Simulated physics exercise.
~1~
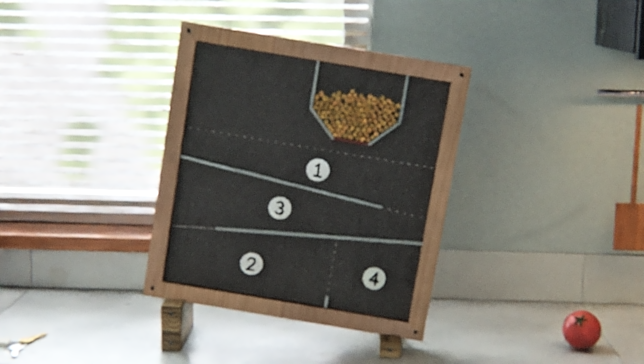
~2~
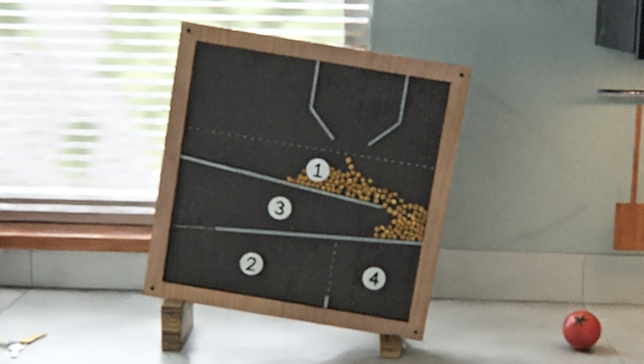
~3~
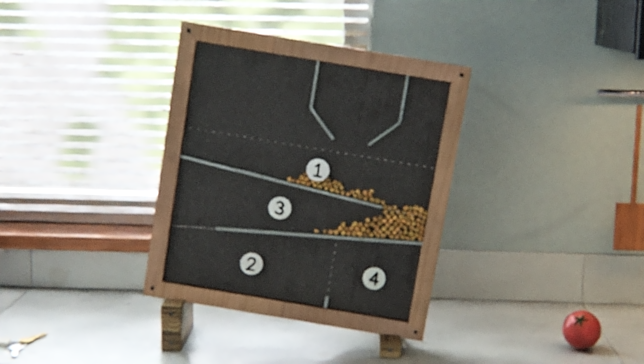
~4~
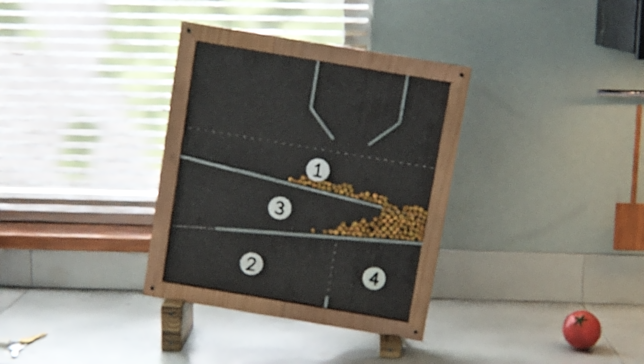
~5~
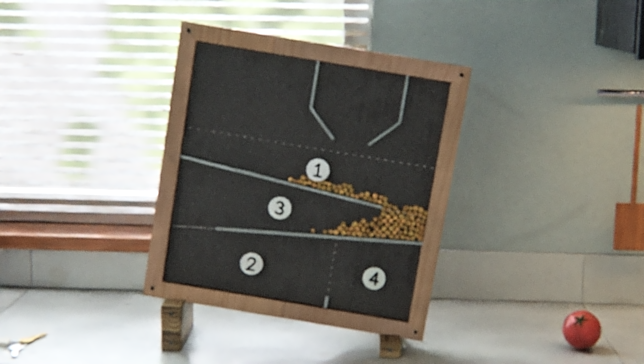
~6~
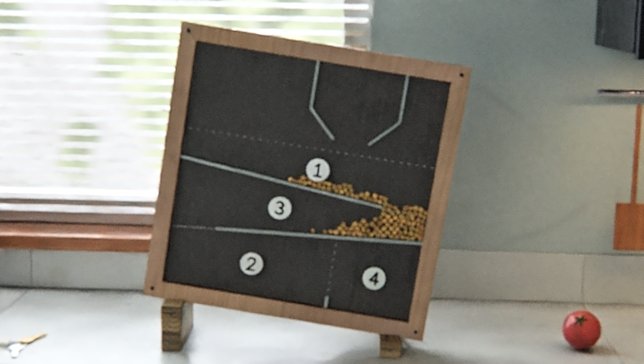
A tilted, wood-framed dark panel with a clear front stands on two small wooden blocks on a pale counter, seen from the front by a still camera. Bright window blinds are behind it at left, and a red ball-like object sits at right. Golden-tan beads fill a funnel near the panel's top, above sloping pale bars and four numbered sections. The beads drop out, land on the upper bar and spill rightward around its end. They spread leftward along the lower bar, then rest, mostly in section three, with some still in section one and the bottom sections empty.
